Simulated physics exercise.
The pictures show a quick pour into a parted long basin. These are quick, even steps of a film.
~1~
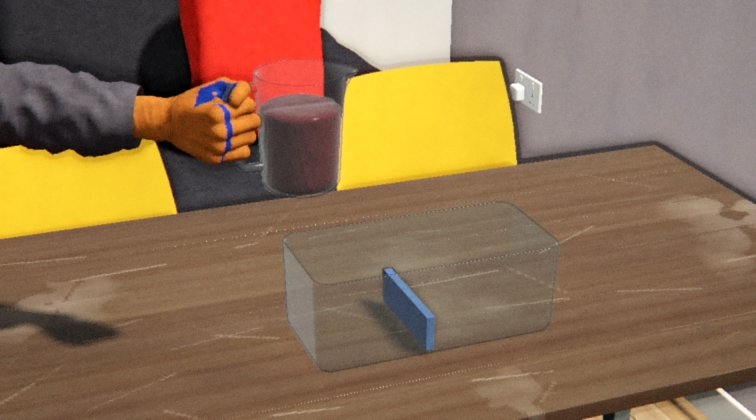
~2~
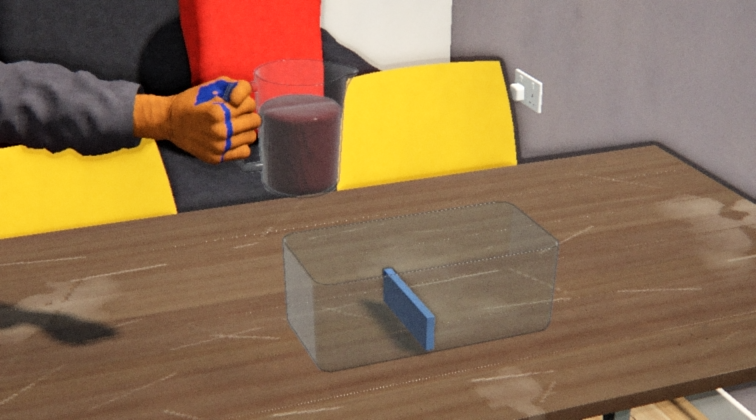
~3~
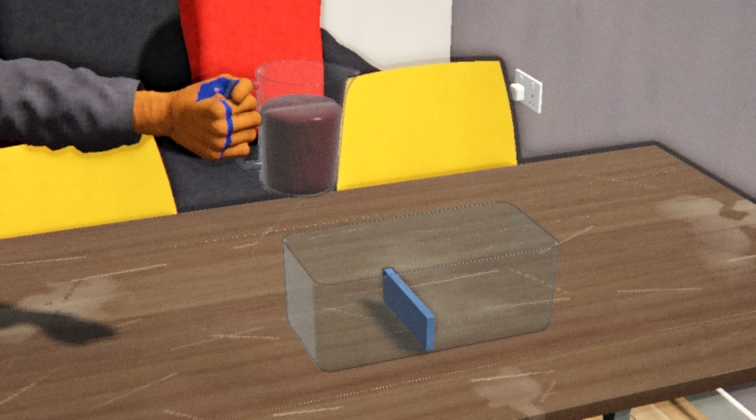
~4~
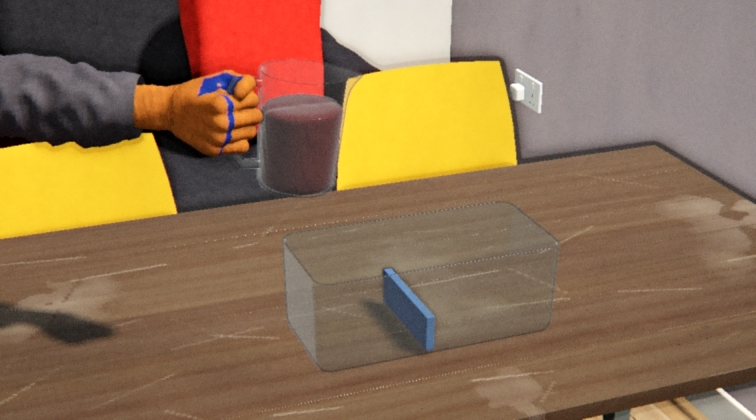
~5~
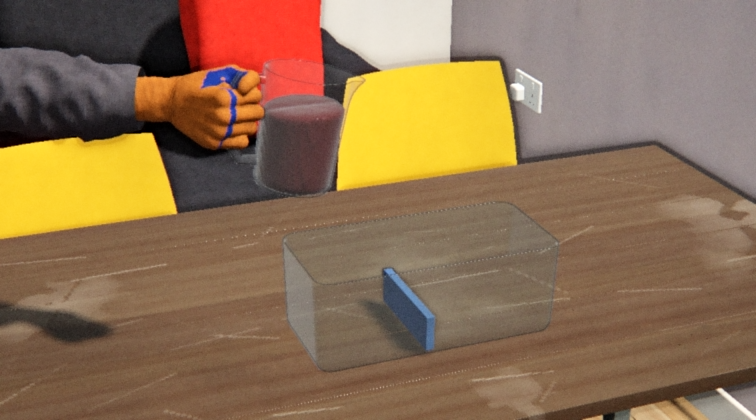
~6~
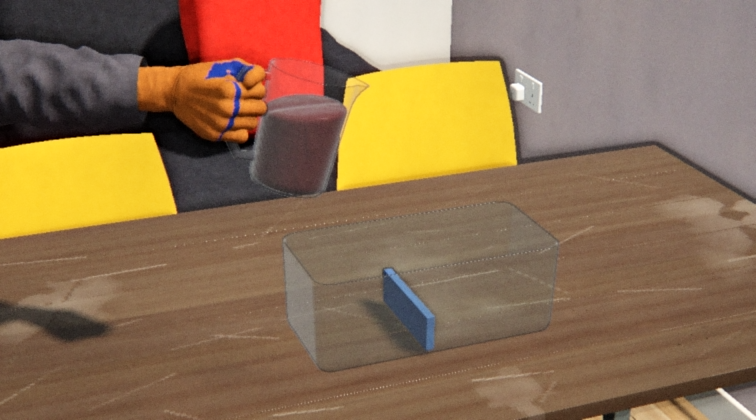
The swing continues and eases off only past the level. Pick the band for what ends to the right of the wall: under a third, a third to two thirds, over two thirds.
In the end above two thirds is right of the wall.
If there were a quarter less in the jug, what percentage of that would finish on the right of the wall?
Close to 65 per cent.
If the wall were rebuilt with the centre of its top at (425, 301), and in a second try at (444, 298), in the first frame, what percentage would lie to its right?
The first gives 30 %, the second 10 %.
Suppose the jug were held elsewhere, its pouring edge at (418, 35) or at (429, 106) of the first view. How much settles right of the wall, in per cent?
Near 90 % and 95 %.
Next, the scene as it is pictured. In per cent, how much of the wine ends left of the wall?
Some 25 per cent.
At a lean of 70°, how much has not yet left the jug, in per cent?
Close to 90 per cent.
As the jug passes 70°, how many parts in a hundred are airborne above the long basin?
Roughly 10 in a hundred.
A moment on, the jug is tipped part way and 91 per cent is still to pour, 0 is left of the wall and 0 right of it.
Next, the jug is tipped on its side and 41 per cent is still to pour, 3 is left of the wall and 31 right of it.
Then the jug is tipped right over and 7 per cent is still to pour, 12 is left of the wall and 73 right of it.
Later the jug is tipped right over and 1 per cent is still to pour, 21 is left of the wall and 77 right of it.
At rest 23 per cent lies left of the wall, 77 right of it and 1 outside.
